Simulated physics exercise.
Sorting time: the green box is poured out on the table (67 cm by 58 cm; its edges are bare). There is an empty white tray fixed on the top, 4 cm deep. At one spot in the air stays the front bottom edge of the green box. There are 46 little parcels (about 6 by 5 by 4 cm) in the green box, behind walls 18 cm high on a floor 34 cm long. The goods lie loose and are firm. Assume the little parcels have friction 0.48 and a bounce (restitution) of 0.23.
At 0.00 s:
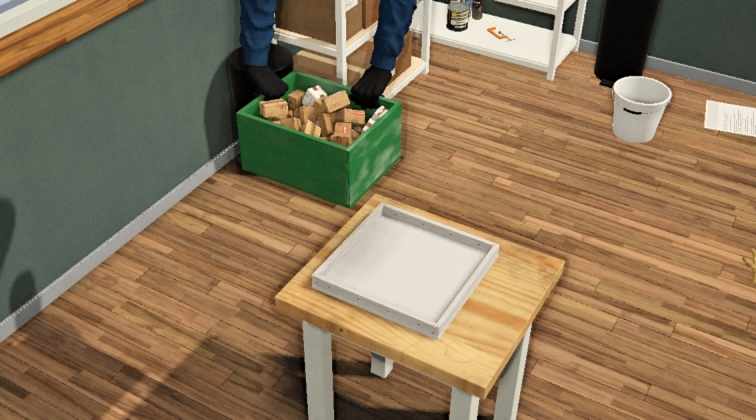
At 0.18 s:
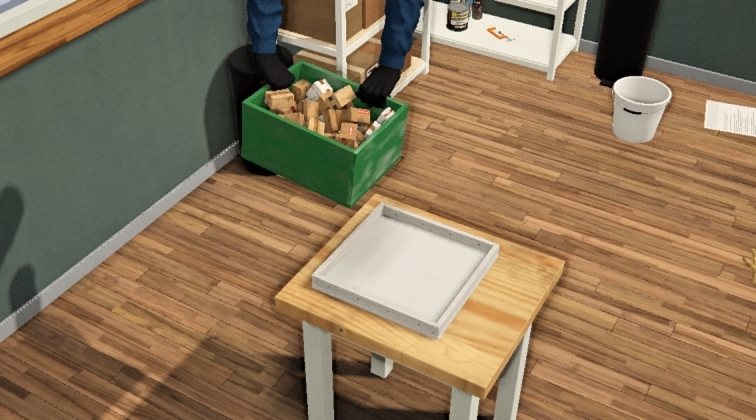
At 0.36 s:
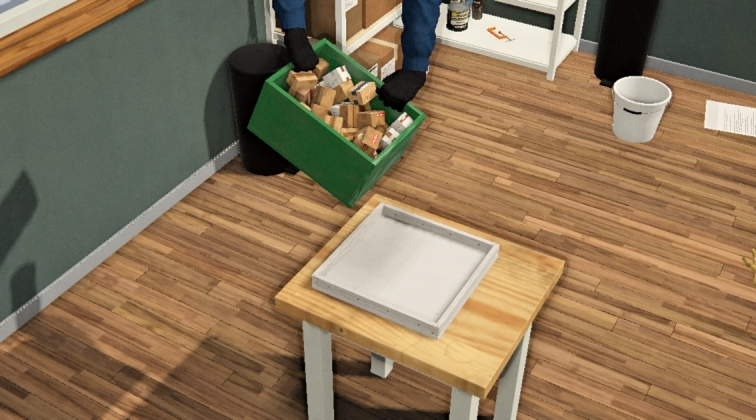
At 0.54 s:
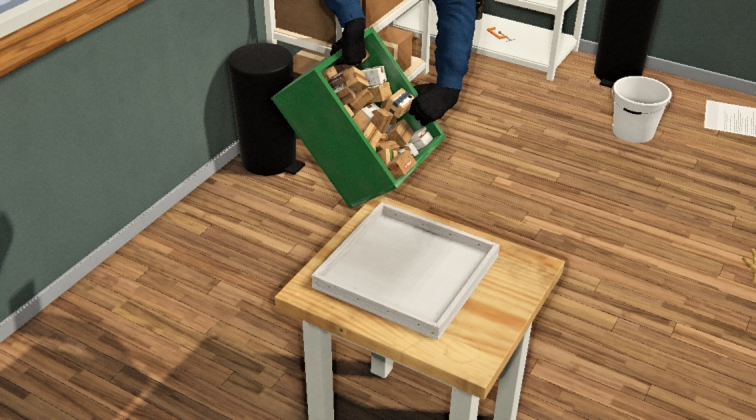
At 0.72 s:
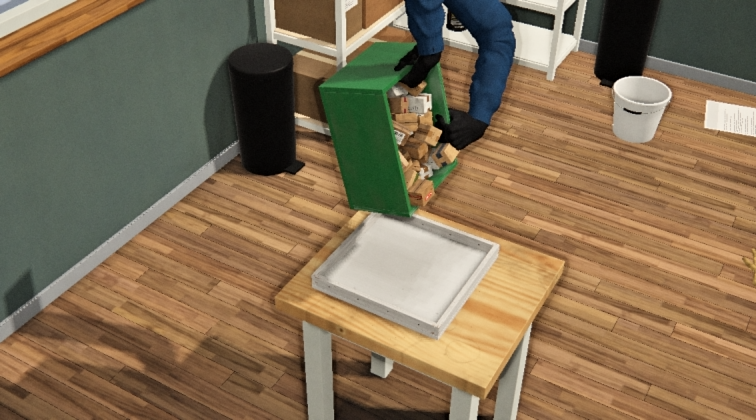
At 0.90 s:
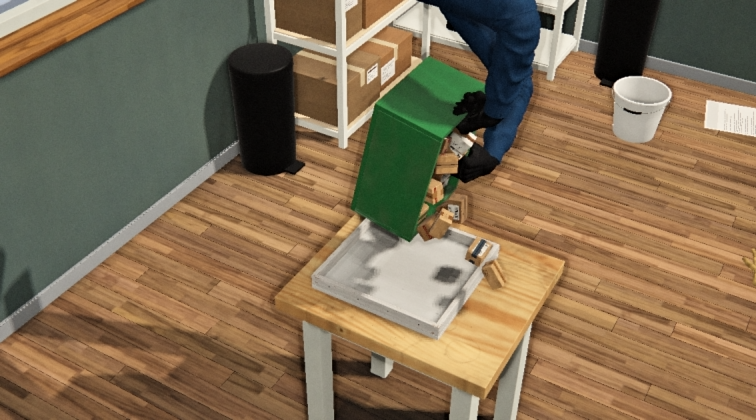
In a storage room, gloved hands lift and tilt a green box of small parcels above a white tray, several tumbling out.
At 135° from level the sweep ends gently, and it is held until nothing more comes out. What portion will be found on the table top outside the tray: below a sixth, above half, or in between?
Looks like somewhere in the sixth-to-half range.
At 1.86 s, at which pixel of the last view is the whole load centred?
About (471, 288).
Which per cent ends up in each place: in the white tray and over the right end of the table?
My estimate is some 50 per cent, then some 25 per cent.
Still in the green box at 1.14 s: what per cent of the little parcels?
Around 60 per cent of the load.
After 1.14 s, tilt 128°; 28 still in the green box, 1 in the white tray, 14 on the table top outside the tray and 3 in the air.
After 1.44 s, tilt 135°; 2 still in the green box, 16 in the white tray, 20 on the table top outside the tray, 6 over the right end of the table and 2 in the air.
After 1.86 s, tilt 135°; 21 in the white tray, 15 on the table top outside the tray and 10 over the right end of the table.
Outcome (at 2.40 s), 22 in the white tray, 13 on the table top outside the tray and 11 over the right end of the table. Asked share, 13 of 46, 28 per cent.
